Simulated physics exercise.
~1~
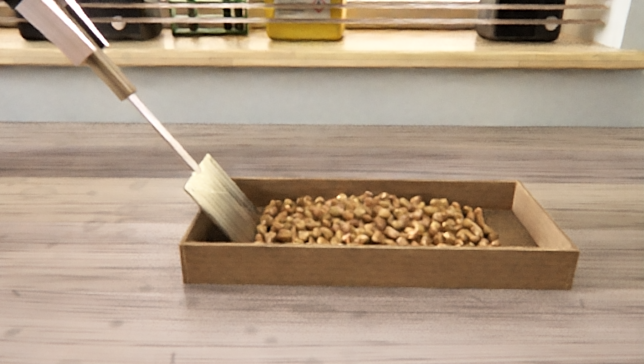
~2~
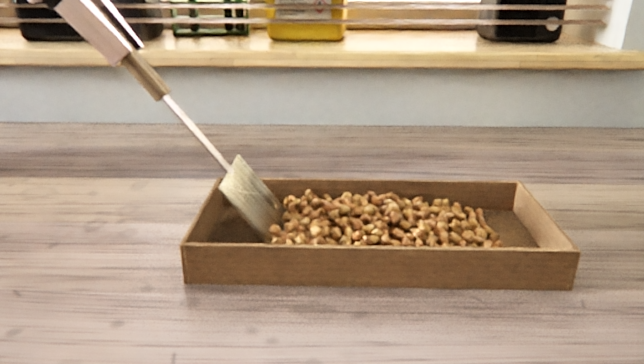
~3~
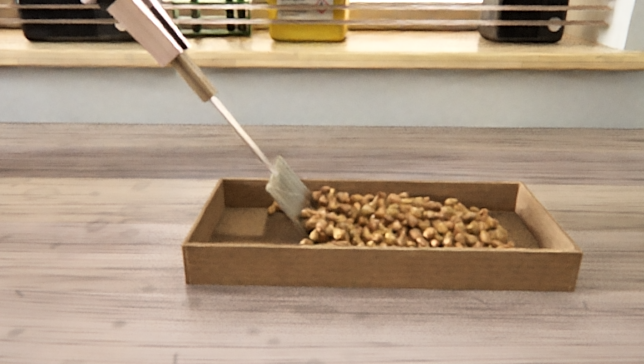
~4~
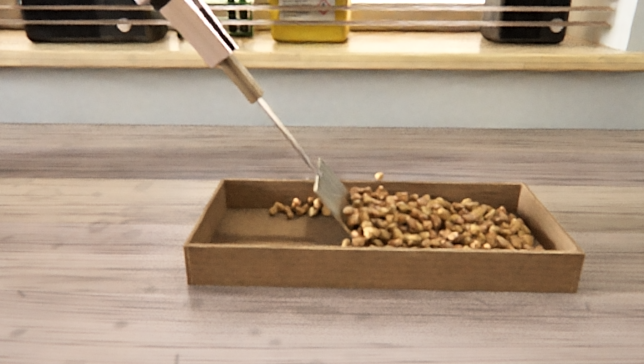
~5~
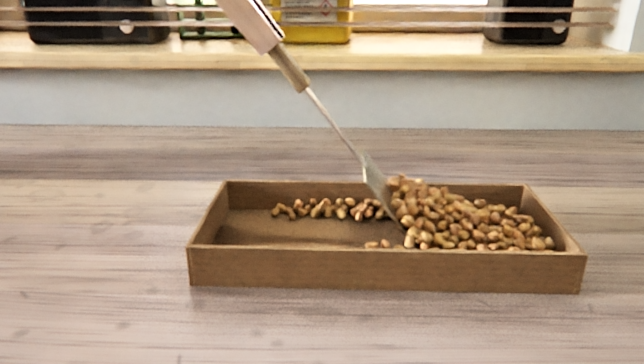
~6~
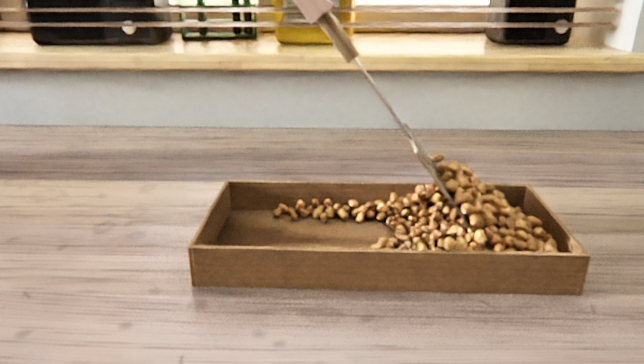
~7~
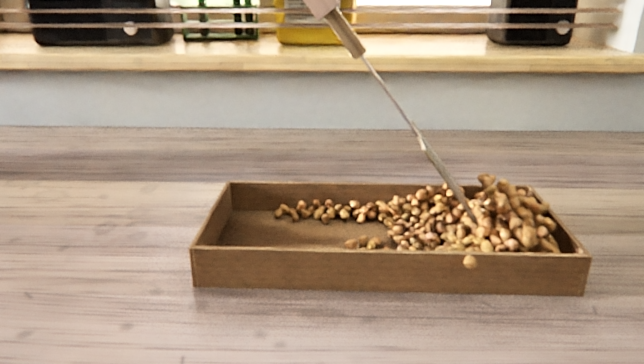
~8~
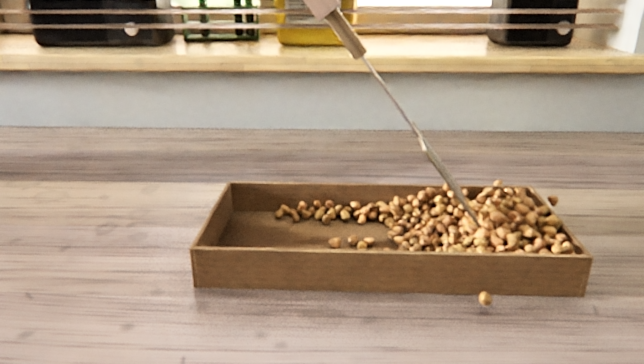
A robot arm reaches in from the upper left, holding a flat paddle at the left end of a shallow brown tray of tan dried beans. The tray sits on a pale wood-grain table, seen from the front and slightly above, with a light wooden shelf holding dark and yellow objects behind. The paddle sweeps right, pushing the beans together while a thin trail slips behind along the back. The beans pile steeply toward the right end, and a few spill over the rim. The paddle stops there, leaving most beans heaped inside and one lying in front of the tray.
